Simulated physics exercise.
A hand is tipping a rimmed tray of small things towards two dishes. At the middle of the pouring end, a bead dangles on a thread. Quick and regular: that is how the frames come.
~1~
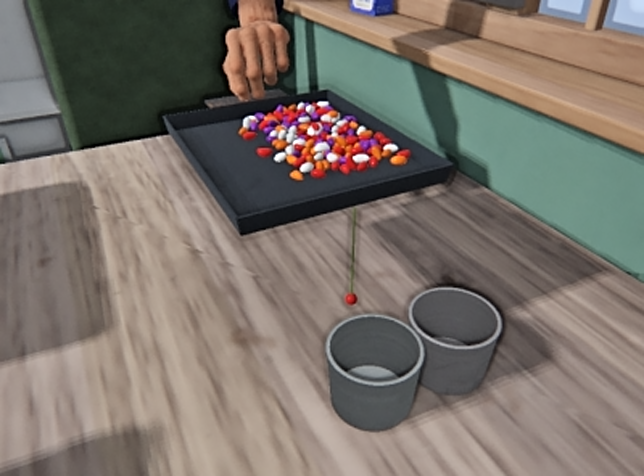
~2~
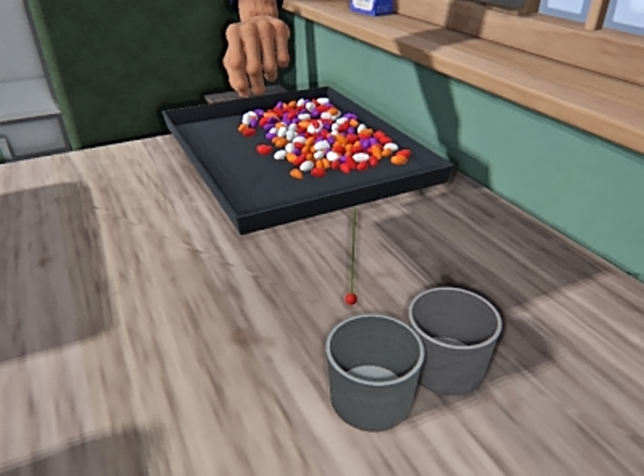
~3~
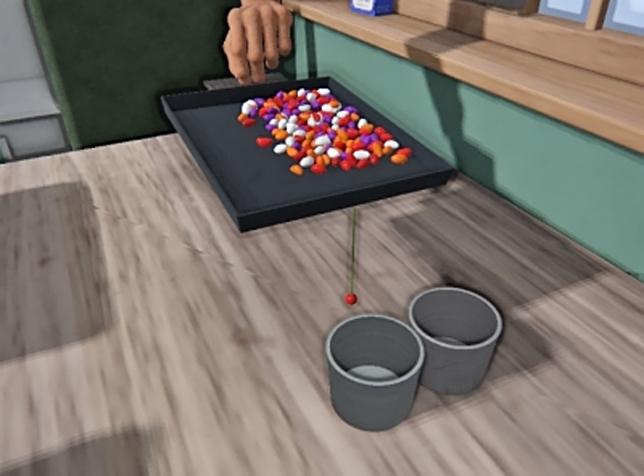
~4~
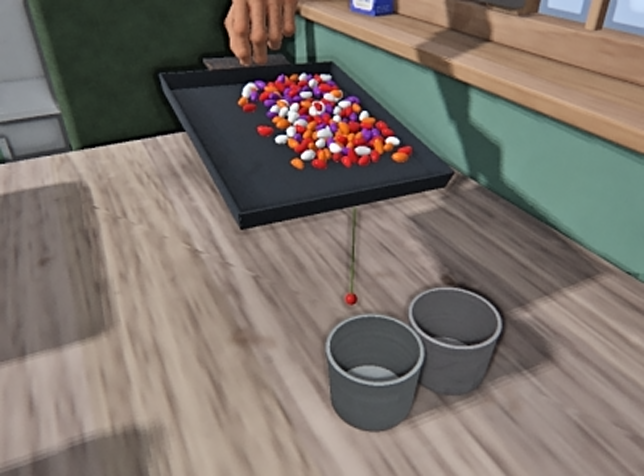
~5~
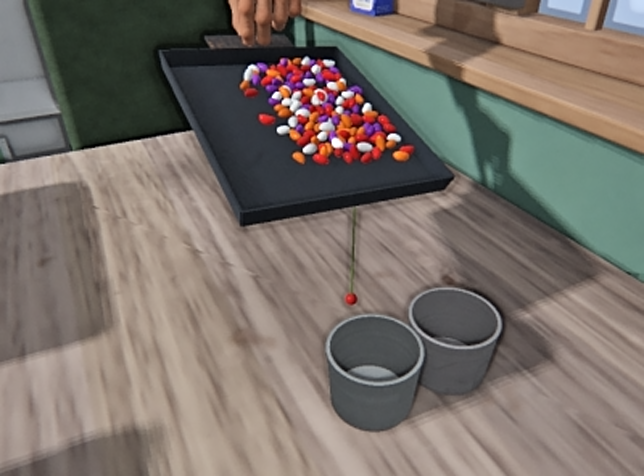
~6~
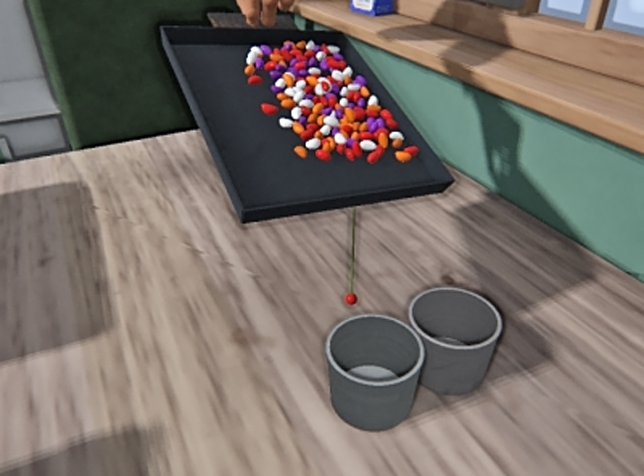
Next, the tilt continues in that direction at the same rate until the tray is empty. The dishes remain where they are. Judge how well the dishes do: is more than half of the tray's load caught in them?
The bulk is caught.
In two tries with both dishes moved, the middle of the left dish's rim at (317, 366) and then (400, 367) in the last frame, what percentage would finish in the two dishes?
First 30 per cent, second 20 per cent.
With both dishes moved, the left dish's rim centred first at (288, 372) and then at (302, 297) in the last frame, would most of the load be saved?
The first place gets a lesser share, the second a lesser share.
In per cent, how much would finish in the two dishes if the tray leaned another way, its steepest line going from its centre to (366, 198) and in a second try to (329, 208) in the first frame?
About 90 % and about 50 %.
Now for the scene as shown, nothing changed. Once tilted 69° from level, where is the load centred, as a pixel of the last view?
The load's middle is around (402, 168).
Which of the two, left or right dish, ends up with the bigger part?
That's the right side.
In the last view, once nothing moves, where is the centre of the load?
Around (441, 355), give or take.
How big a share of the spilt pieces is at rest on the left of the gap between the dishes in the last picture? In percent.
50 per cent, roughly.
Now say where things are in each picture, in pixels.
Corners of the pouring end (239, 215) and (449, 163), level; middle of the load (317, 139), jelly beans; left dish (398, 401); right dish (479, 365); bead on its thread (351, 299), in the first picture.
Corners of the pouring end (240, 215) and (449, 164), level; middle of the load (317, 137), in the second picture.
Corners of the pouring end (240, 213) and (450, 167), tipped barely, lowest at the right corner; middle of the load (317, 131), in the third picture.
Corners of the pouring end (242, 211) and (450, 171), tipped a little, lowest at the right corner; middle of the load (319, 121), in the fourth picture.
Corners of the pouring end (244, 209) and (451, 175), tipped clearly, lowest at the right corner; middle of the load (321, 111), in the fifth picture.
Corners of the pouring end (246, 207) and (451, 178), tipped clearly, lowest at the right corner; middle of the load (324, 102); left dish (398, 401); right dish (479, 365), in the sixth picture.
Just after the last frame, tray tipped steeply; the larger part on the tray; just a few in the right dish; about a tenth in the air.
A moment on, tray tipped past a quarter turn; about a tenth on the tray; about a tenth in the left dish; roughly half in the right dish; roughly a quarter outside both; roughly a quarter in the air.
Further on, tray tipped past a quarter turn; about a tenth in the left dish; roughly half in the right dish; roughly a third outside both.
When it is over, tray tipped past a quarter turn; about a tenth in the left dish; roughly half in the right dish; roughly a third outside both.
